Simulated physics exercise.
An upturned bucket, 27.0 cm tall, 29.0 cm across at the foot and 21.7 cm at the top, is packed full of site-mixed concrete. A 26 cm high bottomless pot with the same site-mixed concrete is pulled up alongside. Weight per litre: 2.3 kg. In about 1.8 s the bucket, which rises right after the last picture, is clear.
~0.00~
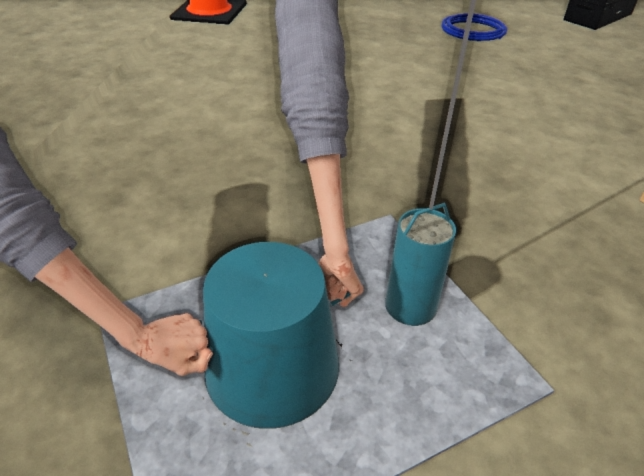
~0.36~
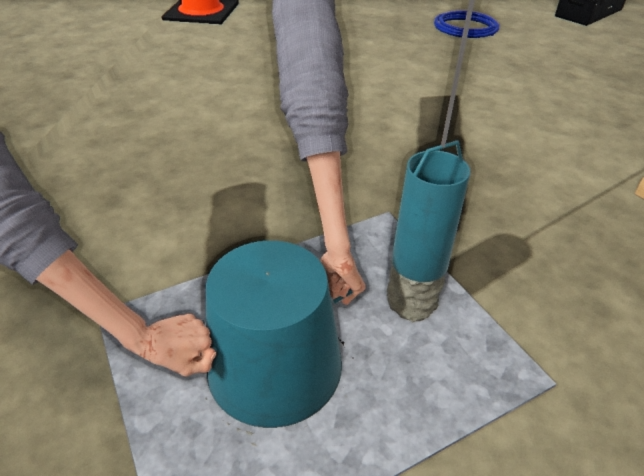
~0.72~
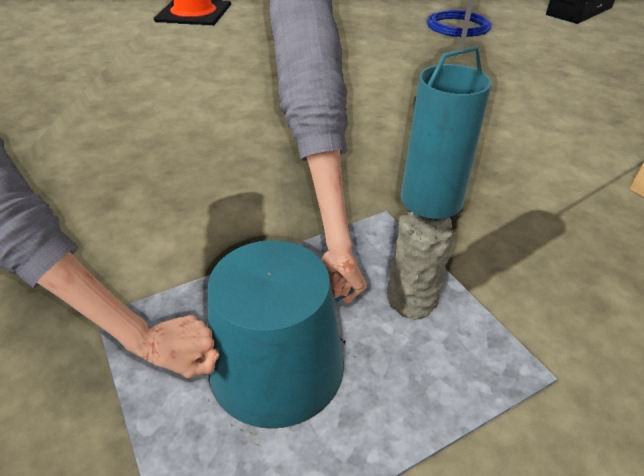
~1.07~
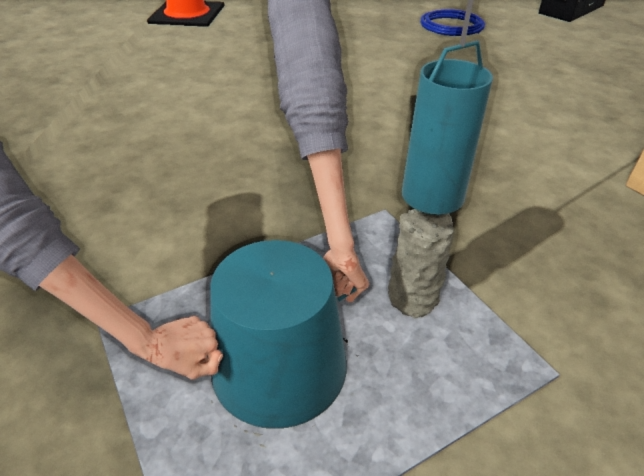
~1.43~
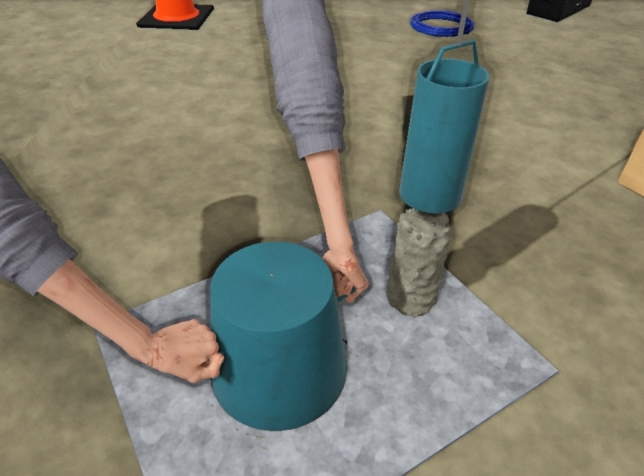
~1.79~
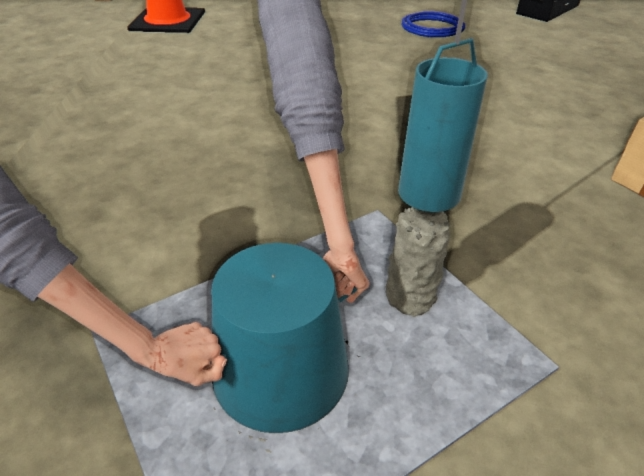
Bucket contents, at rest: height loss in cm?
0 cm.
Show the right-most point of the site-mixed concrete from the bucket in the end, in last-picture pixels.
The pixel is about (347, 375).
After 2.2 s, the bucket is up 5.4 cm; the site-mixed concrete has come down 0.1 cm to 27 cm and is 29 cm wide.
After 2.7 s, the bucket is up 17 cm; the site-mixed concrete has come down 0.1 cm to 27 cm and is 29 cm wide.
After 3.1 s, the bucket is up 26 cm; the site-mixed concrete has come down 0.1 cm to 27 cm and is 29 cm wide.
After 3.7 s, the bucket is clear; the site-mixed concrete has come down 0.1 cm to 27 cm and is 29 cm wide.
After 5.7 s, at rest, the bucket is clear; the site-mixed concrete has come down 0.1 cm to 27 cm and is 29 cm wide.
